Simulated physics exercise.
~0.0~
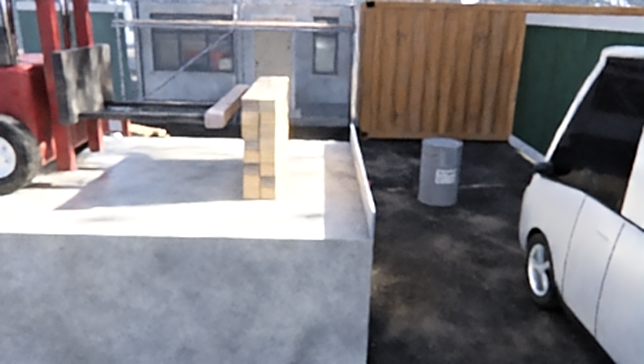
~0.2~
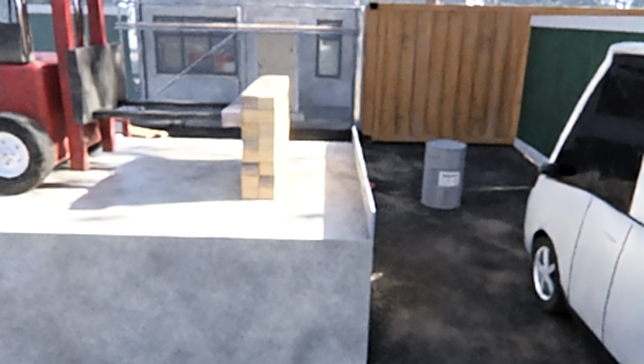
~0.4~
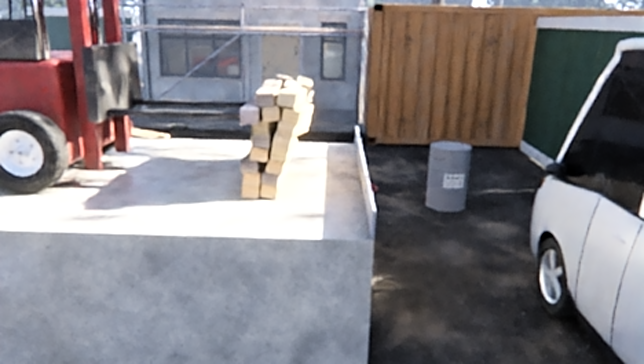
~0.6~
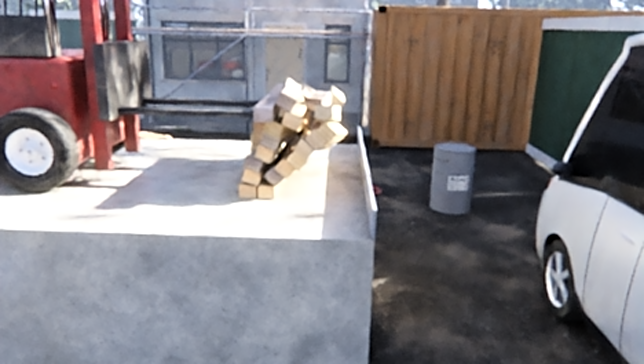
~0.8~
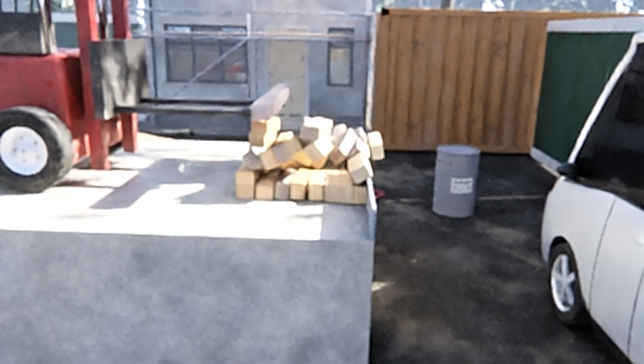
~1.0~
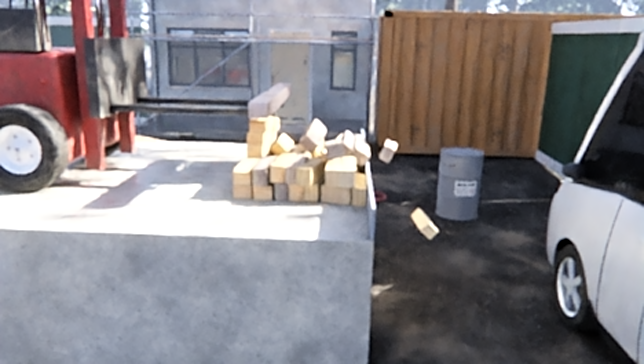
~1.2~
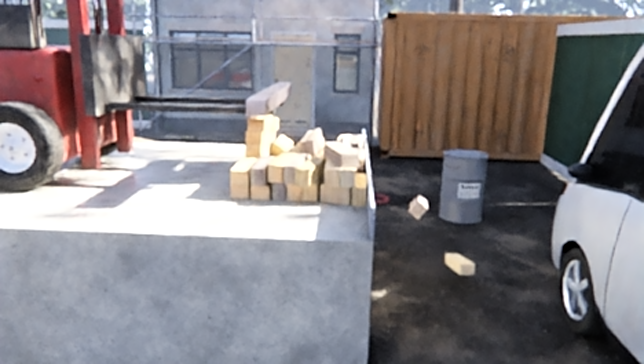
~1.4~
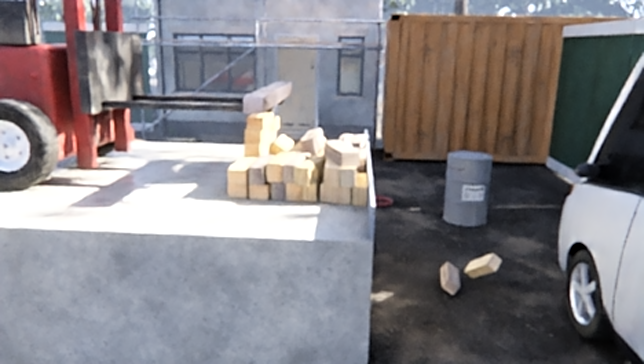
On a loading dock, a forklift's beam topples stacked wooden blocks, and two fall off.
